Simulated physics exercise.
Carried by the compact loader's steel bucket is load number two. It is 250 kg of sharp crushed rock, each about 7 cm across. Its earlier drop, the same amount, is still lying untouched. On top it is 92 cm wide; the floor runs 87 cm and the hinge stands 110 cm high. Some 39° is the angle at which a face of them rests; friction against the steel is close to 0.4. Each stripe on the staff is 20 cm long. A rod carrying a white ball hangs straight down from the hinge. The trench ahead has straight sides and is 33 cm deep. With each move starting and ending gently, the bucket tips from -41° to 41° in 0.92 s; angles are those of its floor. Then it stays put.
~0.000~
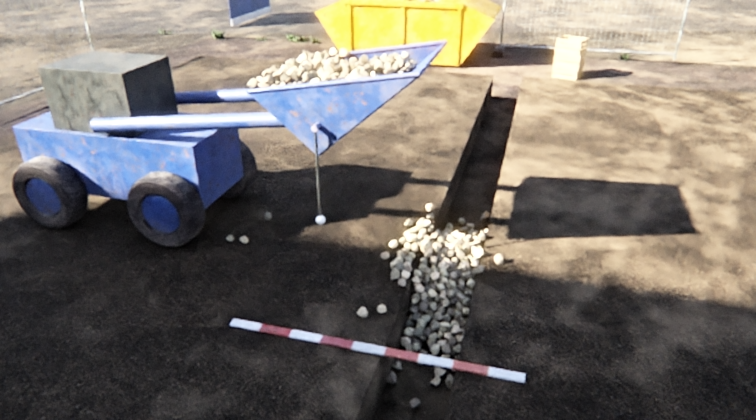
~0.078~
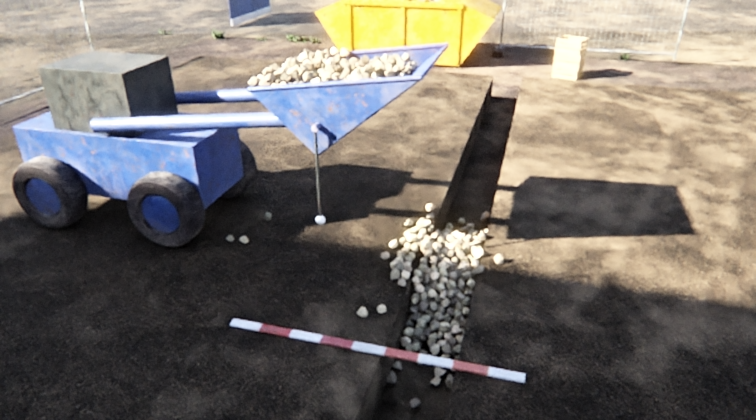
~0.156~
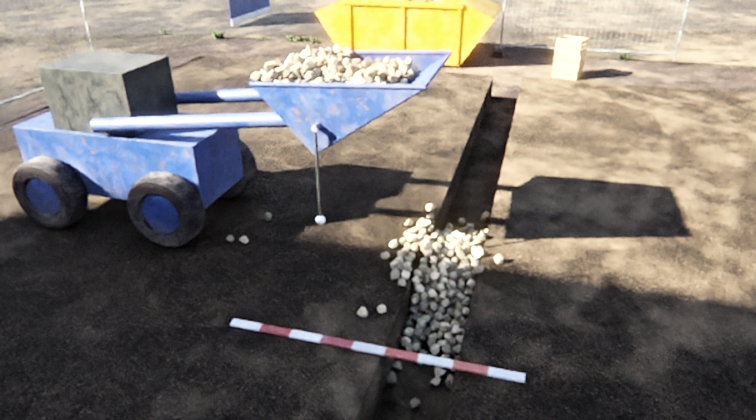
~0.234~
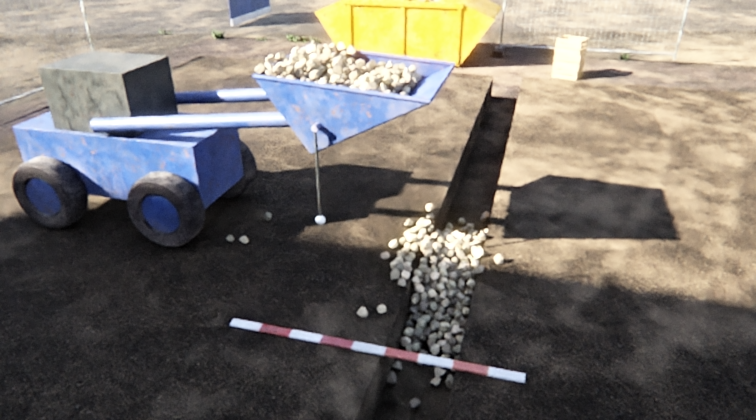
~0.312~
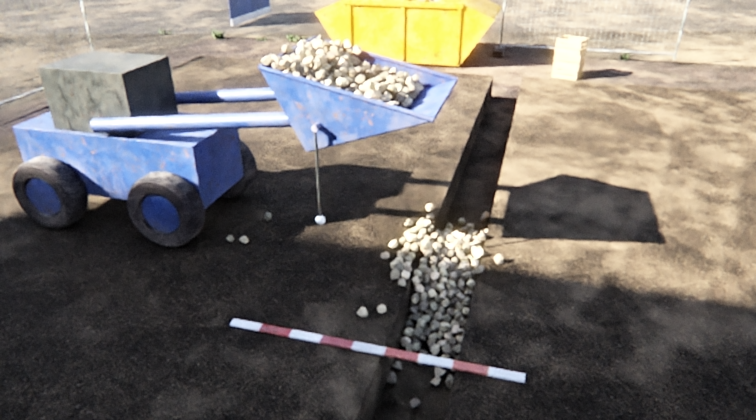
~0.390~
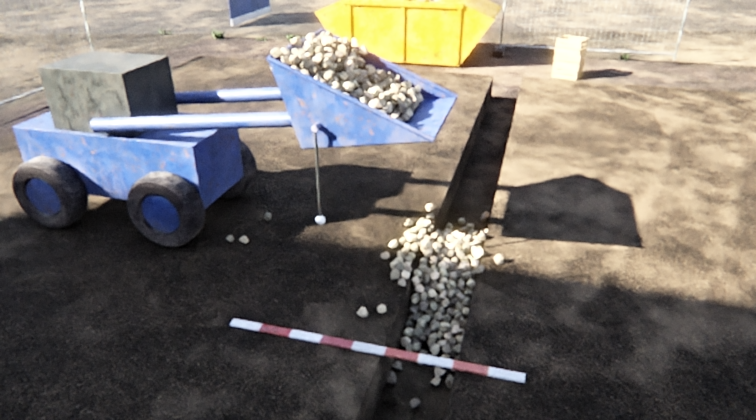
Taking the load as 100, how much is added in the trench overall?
Some 74 out of 100 is added.
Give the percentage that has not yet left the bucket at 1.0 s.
It keeps some 70 percent of its load.
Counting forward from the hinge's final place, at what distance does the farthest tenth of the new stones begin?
Close to 120 centimetres.
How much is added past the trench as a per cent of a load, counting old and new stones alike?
It comes to roughly 20 percent of a load.
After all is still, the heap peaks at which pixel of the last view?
Note: Crest near (454, 232).
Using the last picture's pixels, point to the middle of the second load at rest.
In the last view, about pixel (456, 254).
After 0.7 s the floor is at 28°; in per cent of one load, 100 in the bucket, 6 short of the trench, 94 in the trench; the foremost stones are at (478, 274).
After 1.0 s the floor is at 41°; in per cent of one load, 72 in the bucket, 21 short of the trench, 108 in the trench; the foremost stones are at (478, 274).
After 1.4 s the floor is at 41°; in per cent of one load, 17 in the bucket, 16 short of the trench, 161 in the trench, 6 past the trench; the foremost stones are at (507, 261).
After 3.8 s the floor is at 41°; in per cent of one load, 0 in the bucket, 11 short of the trench, 168 in the trench, 21 past the trench; the foremost stones are at (577, 274). Net gain in the trench, 74.
